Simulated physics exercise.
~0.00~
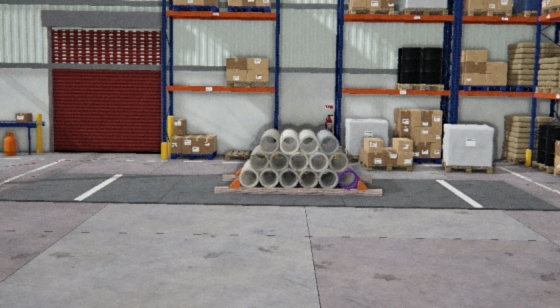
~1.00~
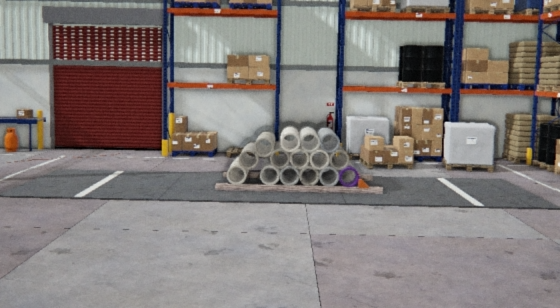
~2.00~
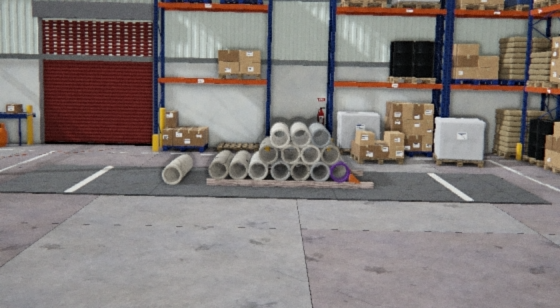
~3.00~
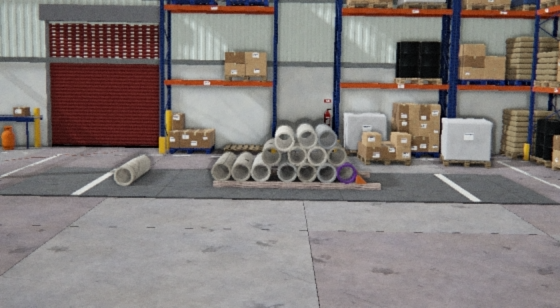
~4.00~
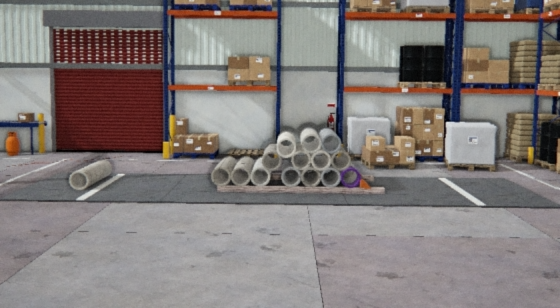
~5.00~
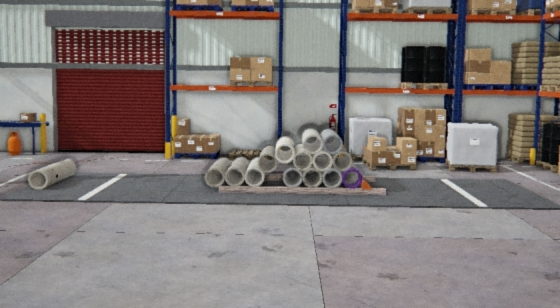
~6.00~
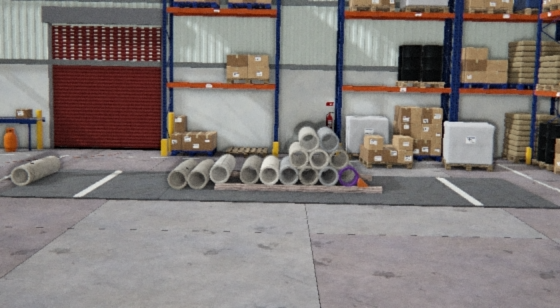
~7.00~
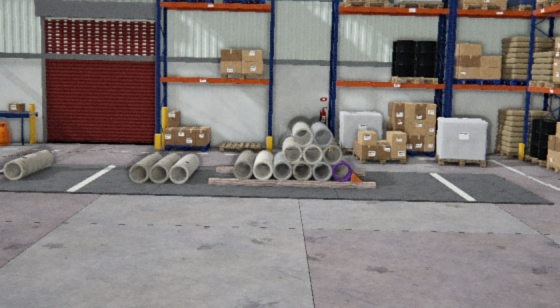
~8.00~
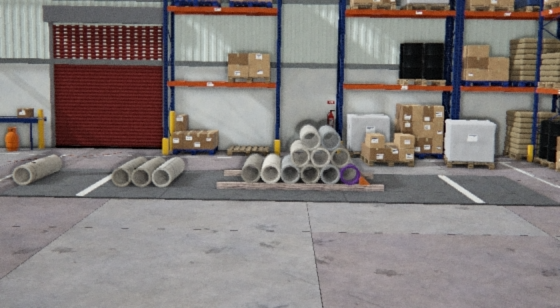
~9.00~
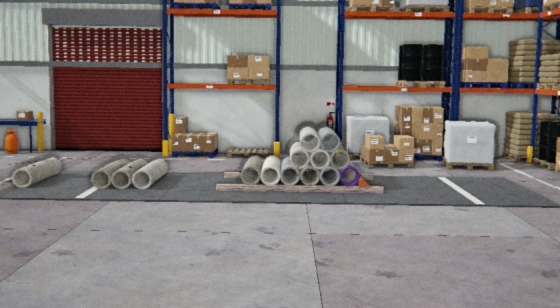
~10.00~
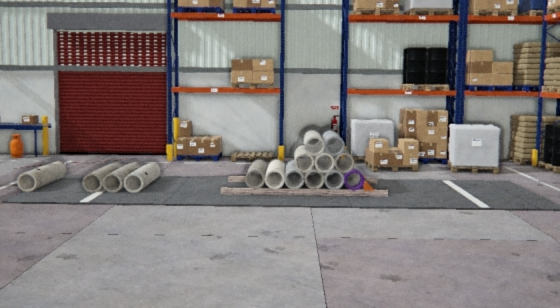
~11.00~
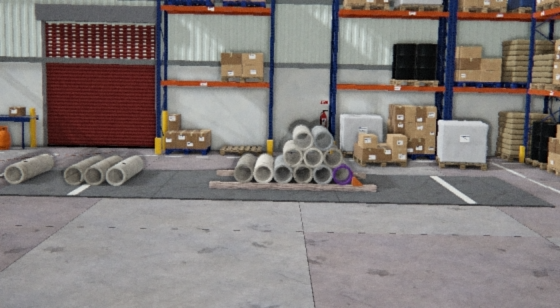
A pyramid of grey concrete pipes, with a purple one at the right end of its bottom row, rests on low timbers in a warehouse, seen from the front across a concrete floor. Behind it stand a red roller door and blue and orange racking loaded with boxes. The orange chock at the left disappears, and the pile slumps that way. One pipe rolls off across the left white line, then three more follow and bunch together around the line. The rest stay heaped, with the purple pipe still on the timbers.
